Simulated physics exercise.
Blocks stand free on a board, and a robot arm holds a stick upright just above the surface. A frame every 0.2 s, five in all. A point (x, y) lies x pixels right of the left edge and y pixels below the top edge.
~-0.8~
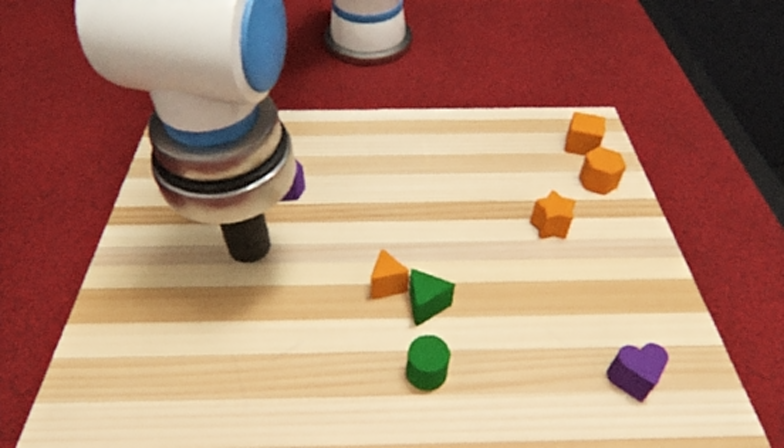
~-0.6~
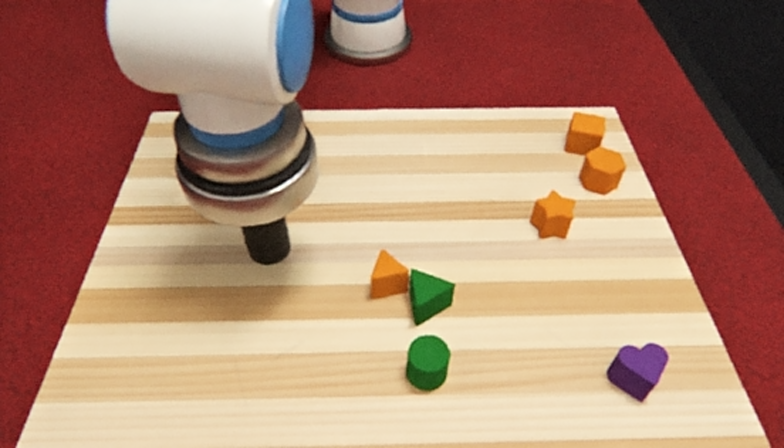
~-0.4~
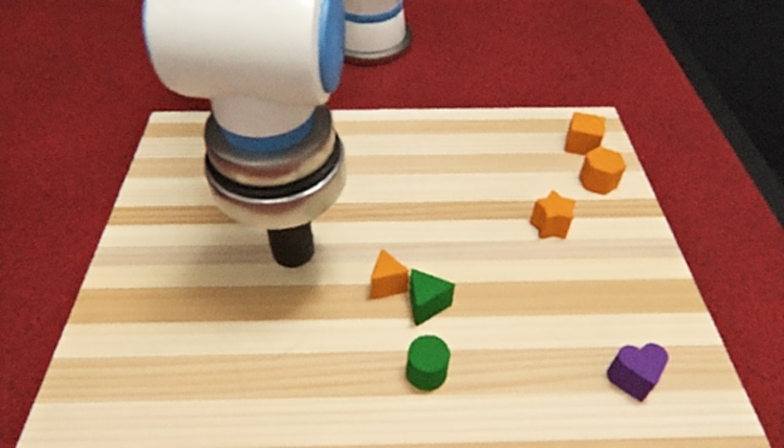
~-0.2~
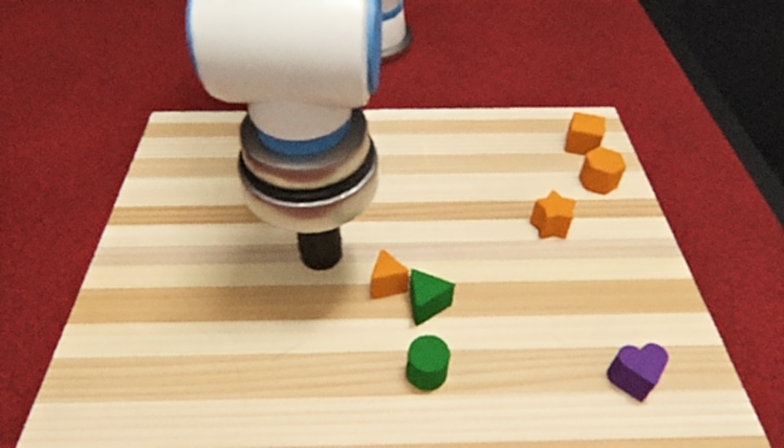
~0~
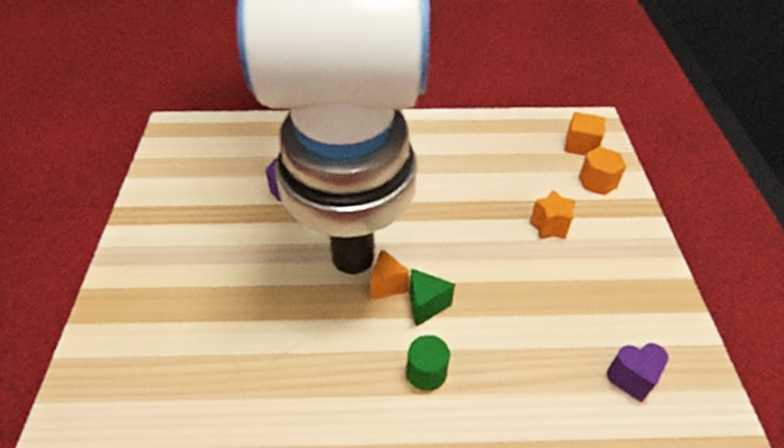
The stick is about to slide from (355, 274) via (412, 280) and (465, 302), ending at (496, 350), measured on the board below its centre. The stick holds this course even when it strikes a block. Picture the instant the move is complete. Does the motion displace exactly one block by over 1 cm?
No
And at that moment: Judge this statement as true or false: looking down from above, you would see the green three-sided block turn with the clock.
True.
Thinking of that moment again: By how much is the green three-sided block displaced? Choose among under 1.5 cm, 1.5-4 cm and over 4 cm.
Ends over 4 cm away.
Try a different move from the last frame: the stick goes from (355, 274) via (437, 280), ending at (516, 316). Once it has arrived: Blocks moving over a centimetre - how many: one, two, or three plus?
Answer: Two blocks.
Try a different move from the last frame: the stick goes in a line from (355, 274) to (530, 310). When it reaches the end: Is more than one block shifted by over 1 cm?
I believe so.
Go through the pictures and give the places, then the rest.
Lower end of the stick at (250, 248), tops of blocks, orange three-sided block at (388, 265), green three-sided block at (428, 285), green circular block at (429, 352), in the first picture.
Stick at (270, 250), blocks as before, in the second picture.
Stick at (294, 252), blocks as before, in the third picture.
Stick at (322, 255), blocks as before, in the fourth picture.
Stick at (354, 259), orange three-sided block at (388, 265), green three-sided block at (428, 285), green circular block at (429, 352), in the fifth picture.
On the path given first. One third of the way, stick at (413, 265); orange three-sided block at (434, 282), turned 55° clockwise; green three-sided block at (461, 299), turned 15° clockwise.
Two thirds of the way, stick at (468, 287); orange three-sided block at (472, 311), turned 75° clockwise; green three-sided block at (496, 326), turned 40° clockwise.
At the end, stick at (500, 336); orange three-sided block at (503, 365), turned 70° clockwise; green three-sided block at (535, 374), turned 35° clockwise; green circular block not moved.
